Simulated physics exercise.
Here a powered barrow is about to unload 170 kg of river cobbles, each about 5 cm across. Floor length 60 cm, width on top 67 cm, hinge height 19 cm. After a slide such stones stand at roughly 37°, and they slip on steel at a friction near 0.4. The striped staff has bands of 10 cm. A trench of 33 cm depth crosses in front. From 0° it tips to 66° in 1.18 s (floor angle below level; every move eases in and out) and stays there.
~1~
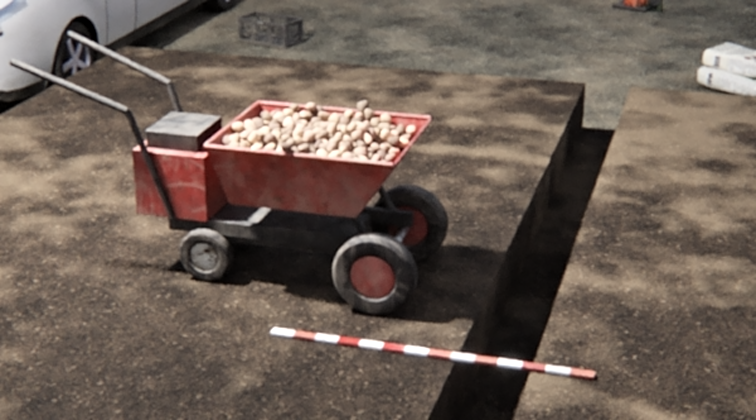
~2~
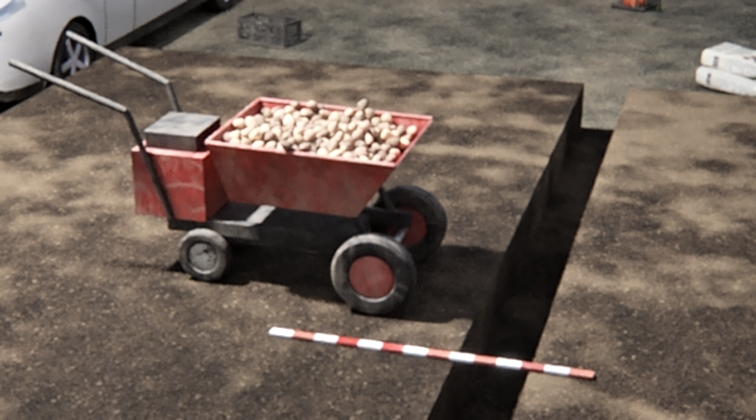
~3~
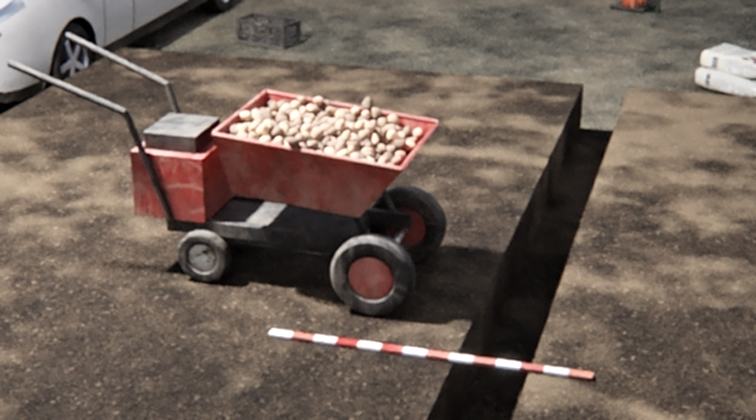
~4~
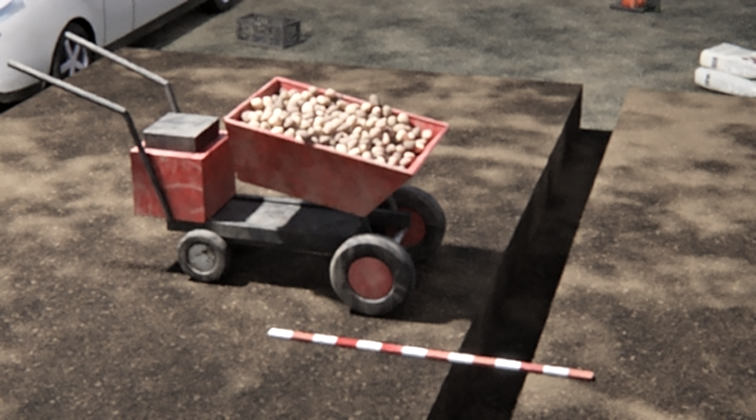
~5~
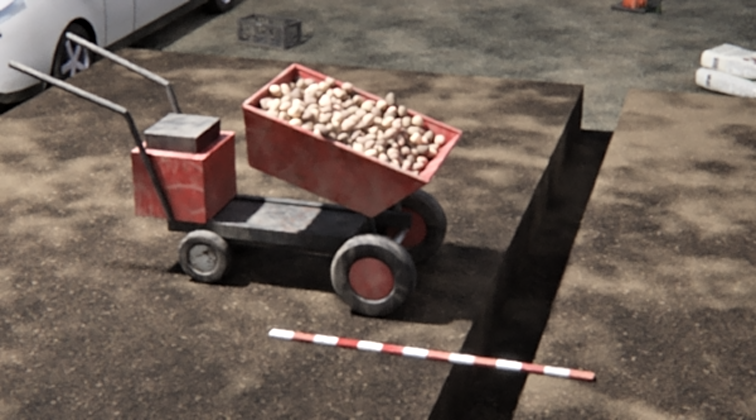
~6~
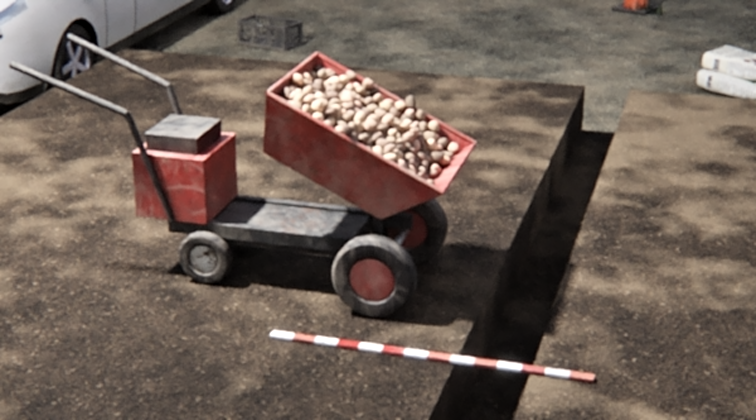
A red powered barrow with dark handles at the left and black tyres with red hubs at the front stands on brown, shadow-dappled earth, seen from above and to its side. Pale rounded stones fill its tray, a red-and-white staff and dark trench lie nearby, and a white car is partly visible upper left. The tray's rear rises steadily, tilting the load rightward, while the camera stays practically still.
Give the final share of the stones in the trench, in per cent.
Some 52 per cent of it.
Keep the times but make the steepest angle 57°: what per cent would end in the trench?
It would be near 35 per cent.
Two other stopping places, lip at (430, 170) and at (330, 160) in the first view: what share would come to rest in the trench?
First some 25, then 70 per cent.
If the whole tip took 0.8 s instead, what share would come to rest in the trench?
It would be near 40 per cent.
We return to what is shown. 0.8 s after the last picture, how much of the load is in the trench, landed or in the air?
About 20 per cent by then.
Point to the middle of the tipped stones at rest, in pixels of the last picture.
Their middle is at about (542, 341).
Then, 0.4 s after the last picture the floor is at 55°, 100 % in the tray; the foremost stones are at (495, 200).
Then, 0.8 s after the last picture the floor is at 66°, 66 % in the tray, 19 % in the trench, 16 % past the trench; the foremost stones are at (614, 321).
Then, 1.1 s after the last picture the floor is at 66°, 38 % in the tray, 27 % in the trench, 36 % past the trench; the foremost stones are at (733, 329).
Then, 3.1 s after the last picture the floor is at 66°, 12 % in the tray, 52 % in the trench, 36 % past the trench; the foremost stones are past the picture's edge.
